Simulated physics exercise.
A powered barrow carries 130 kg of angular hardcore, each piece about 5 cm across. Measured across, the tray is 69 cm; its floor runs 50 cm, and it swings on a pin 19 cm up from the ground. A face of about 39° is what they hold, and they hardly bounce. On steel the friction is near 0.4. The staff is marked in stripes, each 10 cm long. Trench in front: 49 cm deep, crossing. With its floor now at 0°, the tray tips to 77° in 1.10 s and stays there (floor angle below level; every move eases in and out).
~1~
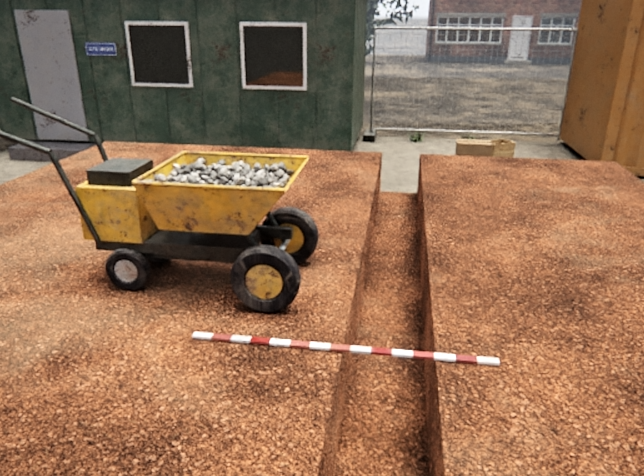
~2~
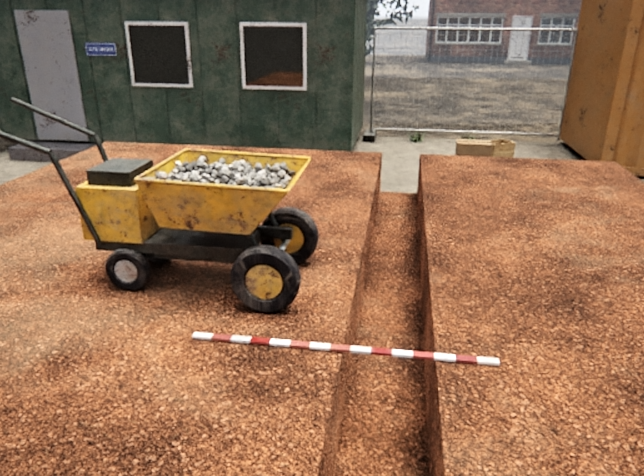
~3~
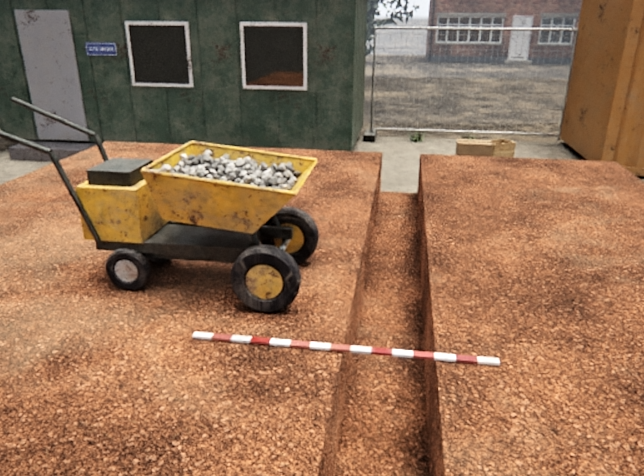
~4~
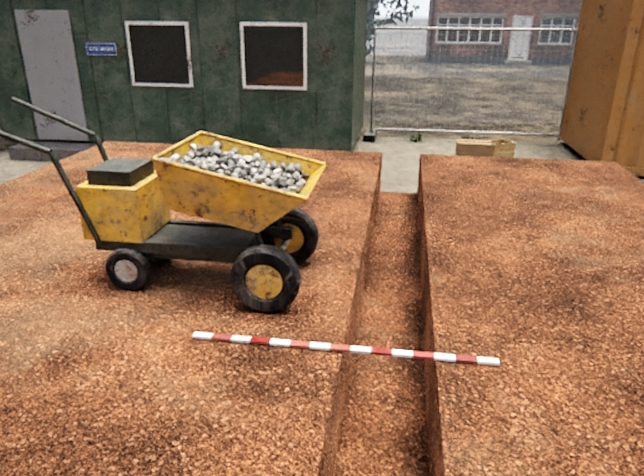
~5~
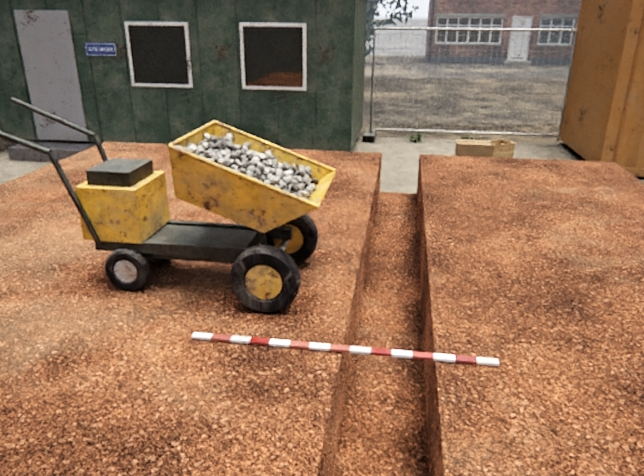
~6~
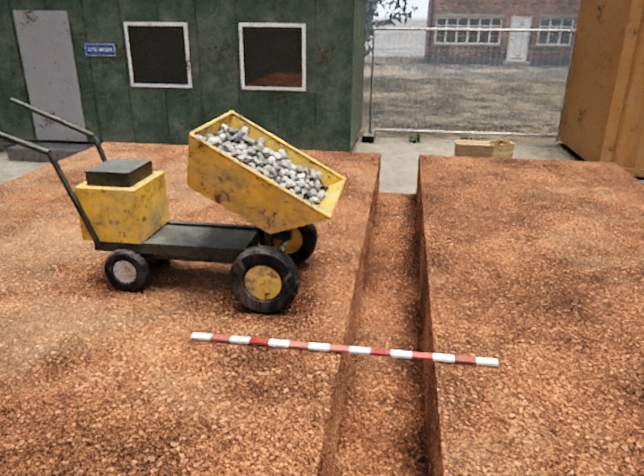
A yellow tray heaped with grey stones sits on a powered barrow with dark wheels and handles at left, seen from slightly above on an outdoor work site. A narrow trench cuts through the reddish-brown ground to its right, a red-and-white striped pole lies across it, and a green cabin and wire fence stand behind. The tray tilts steadily forward to the right, its rear rising, while the stones stay inside and the barrow and camera remain still.
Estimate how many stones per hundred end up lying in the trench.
98 %.
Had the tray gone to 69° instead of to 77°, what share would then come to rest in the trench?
Then roughly 85 percent.
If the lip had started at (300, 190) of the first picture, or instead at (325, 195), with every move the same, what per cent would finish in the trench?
That gives roughly 90 per cent and roughly 60 per cent.
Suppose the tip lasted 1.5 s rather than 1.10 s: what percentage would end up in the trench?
About 100%.
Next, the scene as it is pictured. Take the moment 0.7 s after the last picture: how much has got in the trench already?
By that moment, roughly 40 per cent of the load.
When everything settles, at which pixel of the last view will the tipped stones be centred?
Roughly at pixel (398, 353).
Then, 0.4 s after the last picture the floor is at 65°, 100 % in the tray; the foremost stones are at (364, 244).
Then, 0.7 s after the last picture the floor is at 77°, 58 % in the tray, 42 % in the trench; the foremost stones are at (430, 301).
Then, 1.1 s after the last picture the floor is at 77°, 19 % in the tray, 79 % in the trench, 2 % past the trench; the foremost stones are at (482, 300).
Then, 3.0 s after the last picture the floor is at 77°, 0 % in the tray, 98 % in the trench, 2 % past the trench; the foremost stones are at (492, 303).
